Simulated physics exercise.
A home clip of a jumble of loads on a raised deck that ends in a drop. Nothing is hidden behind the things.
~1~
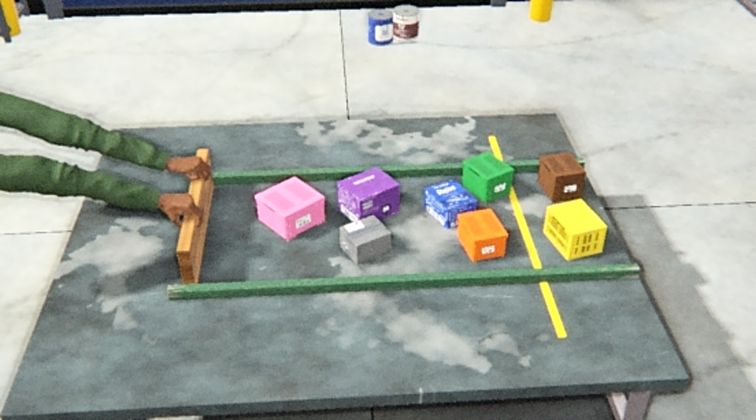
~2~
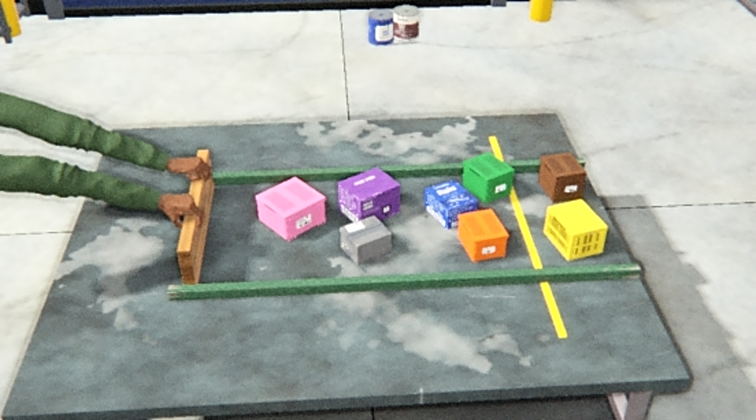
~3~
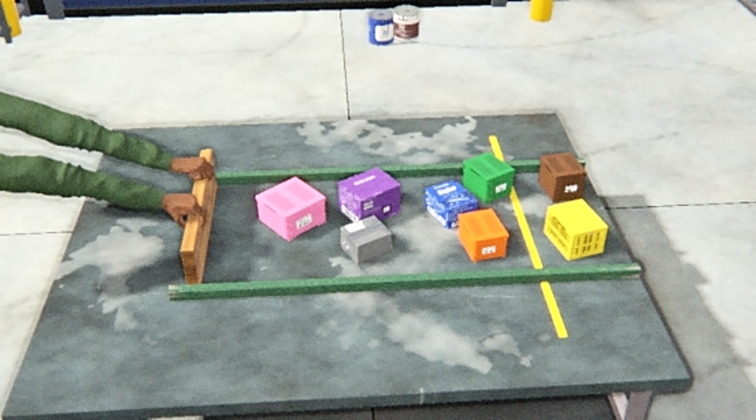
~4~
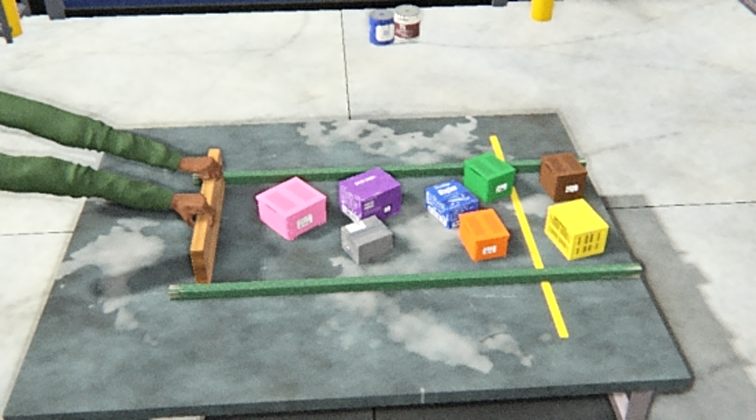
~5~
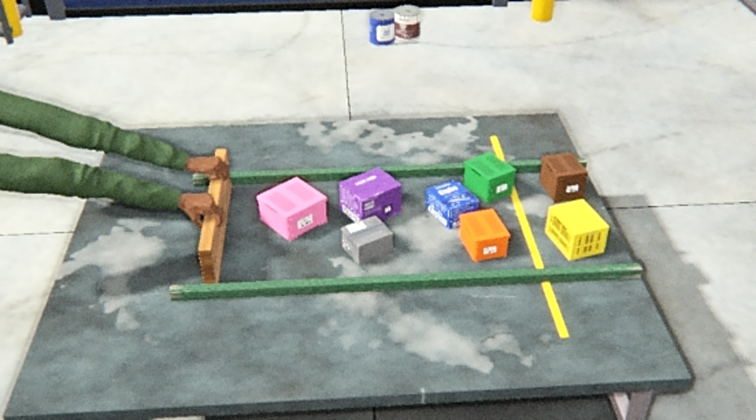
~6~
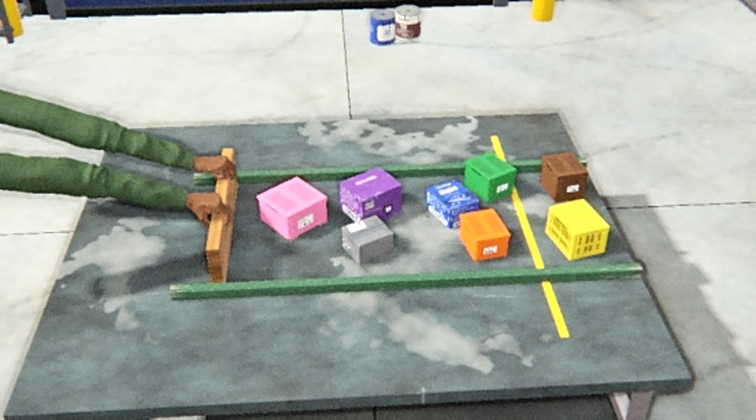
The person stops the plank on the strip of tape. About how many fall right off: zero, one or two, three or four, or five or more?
The number that fall off is one or two.
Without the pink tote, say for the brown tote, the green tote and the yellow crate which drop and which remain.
The brown tote remains up, the green tote stays on, the yellow crate goes over.
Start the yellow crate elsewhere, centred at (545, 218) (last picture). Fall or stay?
From there it falls.
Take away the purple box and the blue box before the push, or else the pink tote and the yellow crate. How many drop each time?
It would be 1 and 0.
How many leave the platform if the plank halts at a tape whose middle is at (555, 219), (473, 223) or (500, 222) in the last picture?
Down on the ground: 4, 0 and 1.
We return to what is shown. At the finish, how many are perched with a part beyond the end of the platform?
Overhanging: 3.
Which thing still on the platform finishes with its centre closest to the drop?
It is the yellow crate.
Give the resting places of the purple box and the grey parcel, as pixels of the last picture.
First (595, 197), then (553, 237).
A little later, none off yet; brown tote at rest near (563, 178); yellow crate at rest near (577, 229); green tote at rest near (489, 178).
Next, none off yet; brown tote at rest near (563, 178); yellow crate at rest near (577, 229); green tote shifted a little near (503, 175).
When it is over, the number that fall off is one or two; down, blue box.
